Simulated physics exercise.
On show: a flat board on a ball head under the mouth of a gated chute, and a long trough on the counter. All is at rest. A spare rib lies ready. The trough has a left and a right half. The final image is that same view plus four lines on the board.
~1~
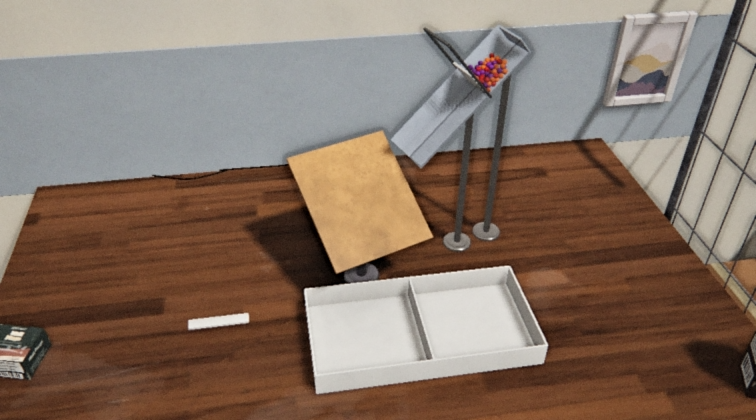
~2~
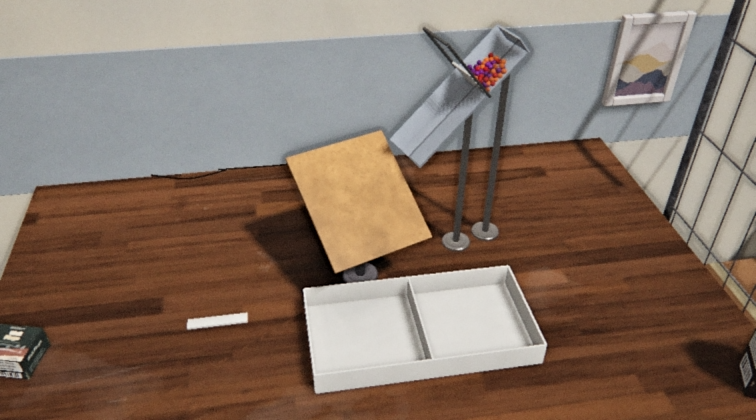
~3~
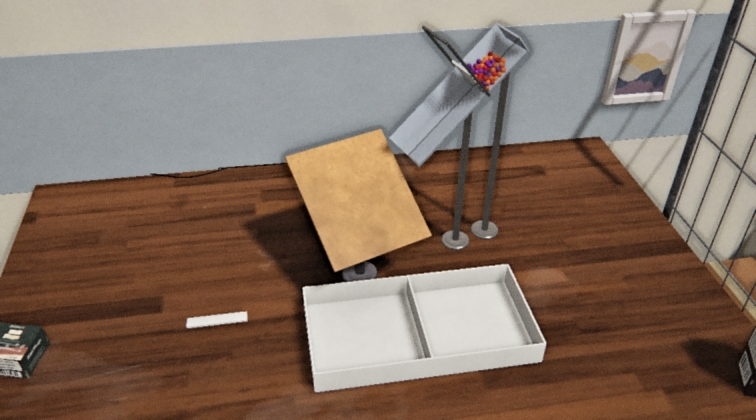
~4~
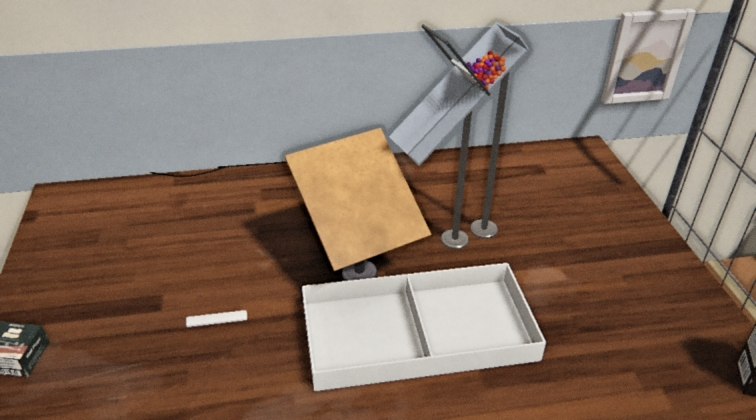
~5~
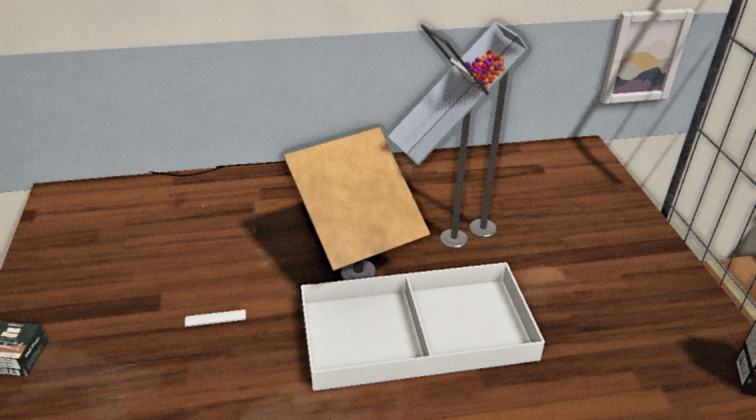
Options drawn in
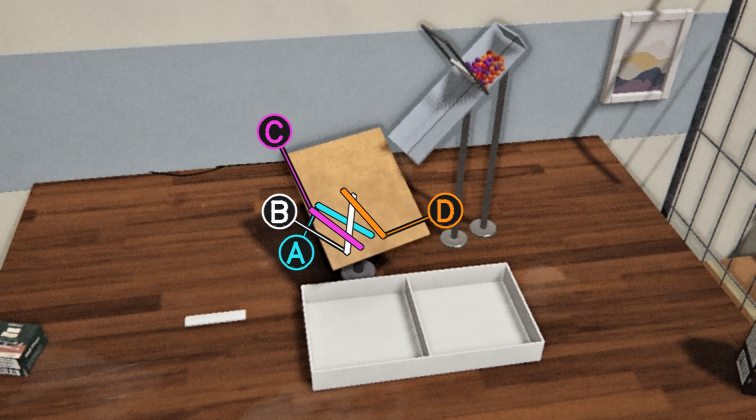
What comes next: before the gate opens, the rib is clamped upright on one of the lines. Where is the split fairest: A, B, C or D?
A works best here.
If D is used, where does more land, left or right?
The right half.
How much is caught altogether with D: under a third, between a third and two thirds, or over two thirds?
Over two thirds.
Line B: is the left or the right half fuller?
Left.
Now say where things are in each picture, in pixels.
The first frame shows load behind the gate at (482, 73), round plastic beads; lip of the chute at (412, 159), sloping fairly steeply.
The second frame shows middle of the board at (360, 198), tilted fairly steeply; middle of its low edge at (386, 254); of its high edge at (335, 143).
The third frame shows front corners of the trough at (314, 374) and (545, 344); front end of its middle wall at (433, 358); gate still shut at (464, 70).
The fourth frame shows middle of the load at (480, 70); lip at (410, 157).
The fifth frame shows middle of the load at (479, 69); lip at (409, 156).
On the marked copy, line A from (318, 205) to (371, 235); line B from (353, 196) to (347, 252); line C from (311, 210) to (360, 247); line D from (343, 191) to (383, 235).
If A is chosen, of what is caught, about half in the left half, about half in the right.
If B is chosen, of what is caught, nearly all in the left half, a small part in the right.
If C is chosen, of what is caught, nearly all in the left half, a small part in the right.
If D is chosen, of what is caught, about a quarter in the left half, most in the right.
